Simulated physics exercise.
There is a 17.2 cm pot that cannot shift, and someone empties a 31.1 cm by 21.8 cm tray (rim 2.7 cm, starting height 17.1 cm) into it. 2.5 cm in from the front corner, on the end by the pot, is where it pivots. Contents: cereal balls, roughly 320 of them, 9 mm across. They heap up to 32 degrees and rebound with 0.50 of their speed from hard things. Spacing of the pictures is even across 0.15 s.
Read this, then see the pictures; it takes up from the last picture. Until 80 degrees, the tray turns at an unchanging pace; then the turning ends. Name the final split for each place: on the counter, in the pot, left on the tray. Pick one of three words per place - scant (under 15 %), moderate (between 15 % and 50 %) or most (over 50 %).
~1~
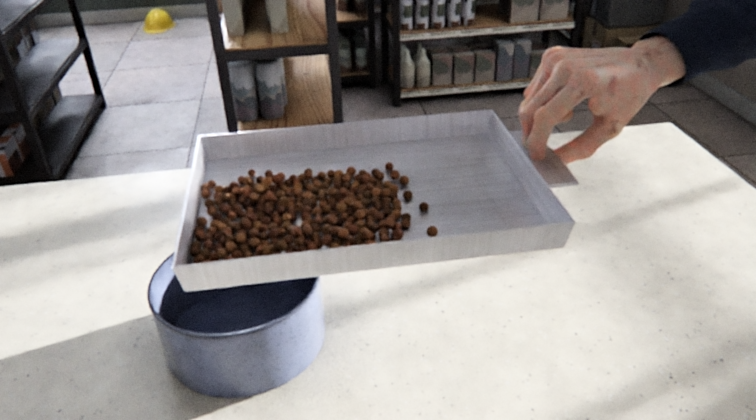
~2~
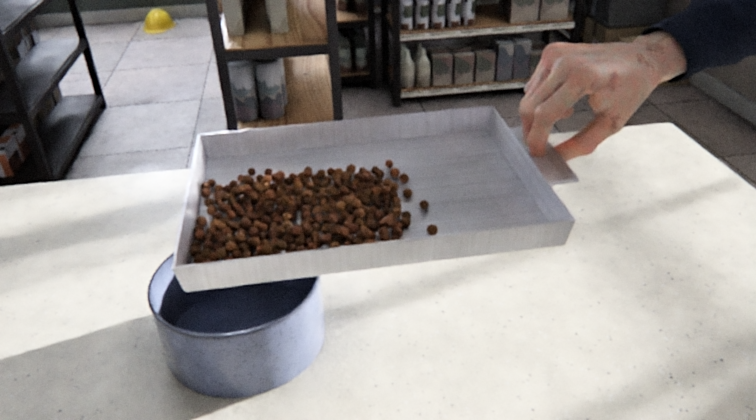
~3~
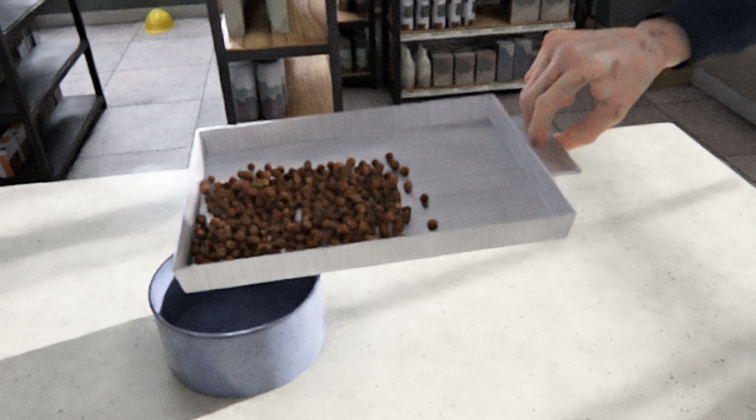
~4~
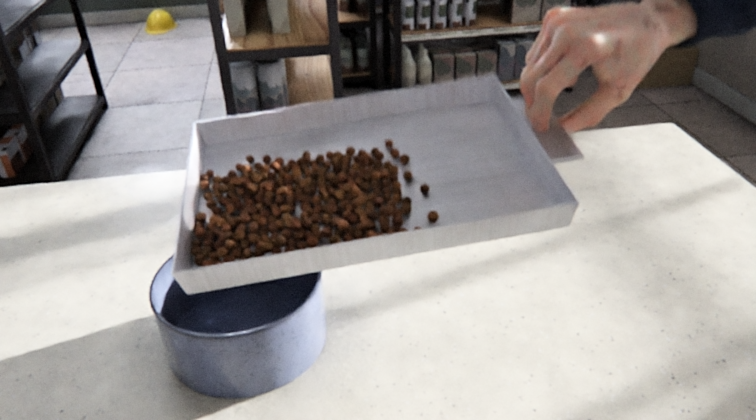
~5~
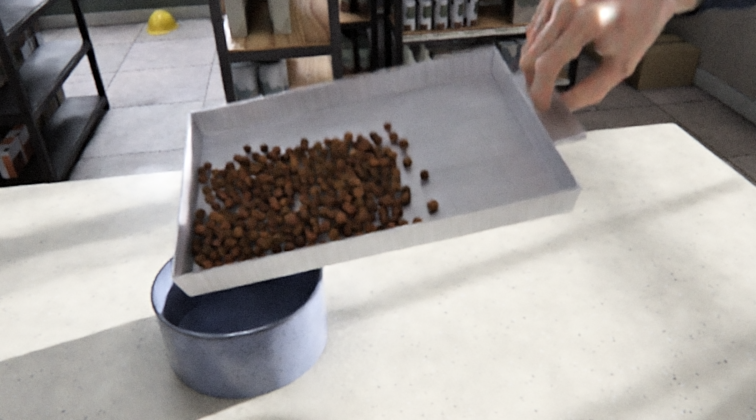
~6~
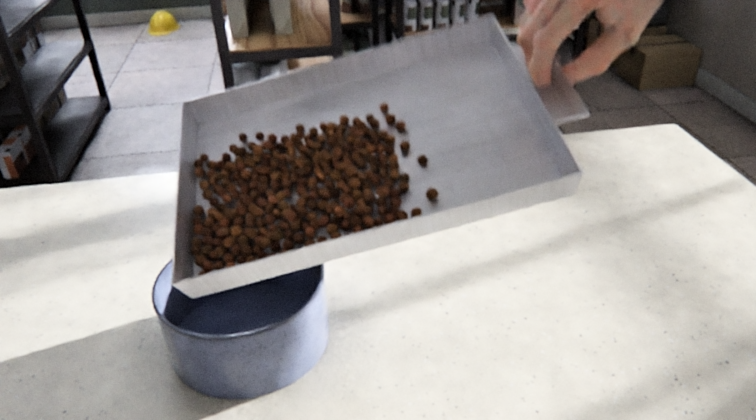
My call is counter: Most, pot: Scant, tray: Moderate.
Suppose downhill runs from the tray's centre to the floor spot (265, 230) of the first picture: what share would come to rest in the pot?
The share comes to about 0 in a hundred.
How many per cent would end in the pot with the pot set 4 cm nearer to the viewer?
Around 0 per cent.
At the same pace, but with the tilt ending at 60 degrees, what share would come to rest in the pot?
Then about 0 per cent.
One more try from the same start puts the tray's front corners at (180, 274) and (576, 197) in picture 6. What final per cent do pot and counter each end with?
Per cent by place - pot 0, counter 70.
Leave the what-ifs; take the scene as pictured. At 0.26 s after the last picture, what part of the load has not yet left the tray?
Estimate: Near 100 in a hundred.
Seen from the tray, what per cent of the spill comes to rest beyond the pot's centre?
Near 90 in a hundred.
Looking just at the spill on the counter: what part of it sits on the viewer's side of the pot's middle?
Share: Some 100 %.
Then, 0.16 s after the last picture, tilt 53 degrees; the tray holds 100 %, the pot 0 %.
Then, 0.26 s after the last picture, tilt 73 degrees; the tray holds 100 %, the pot 0 %.
Then, 0.50 s after the last picture, tilt 80 degrees; the tray holds 55 %, the pot 0 %.
In the end, counter 65 %, pot 0 %, tray 35 %.
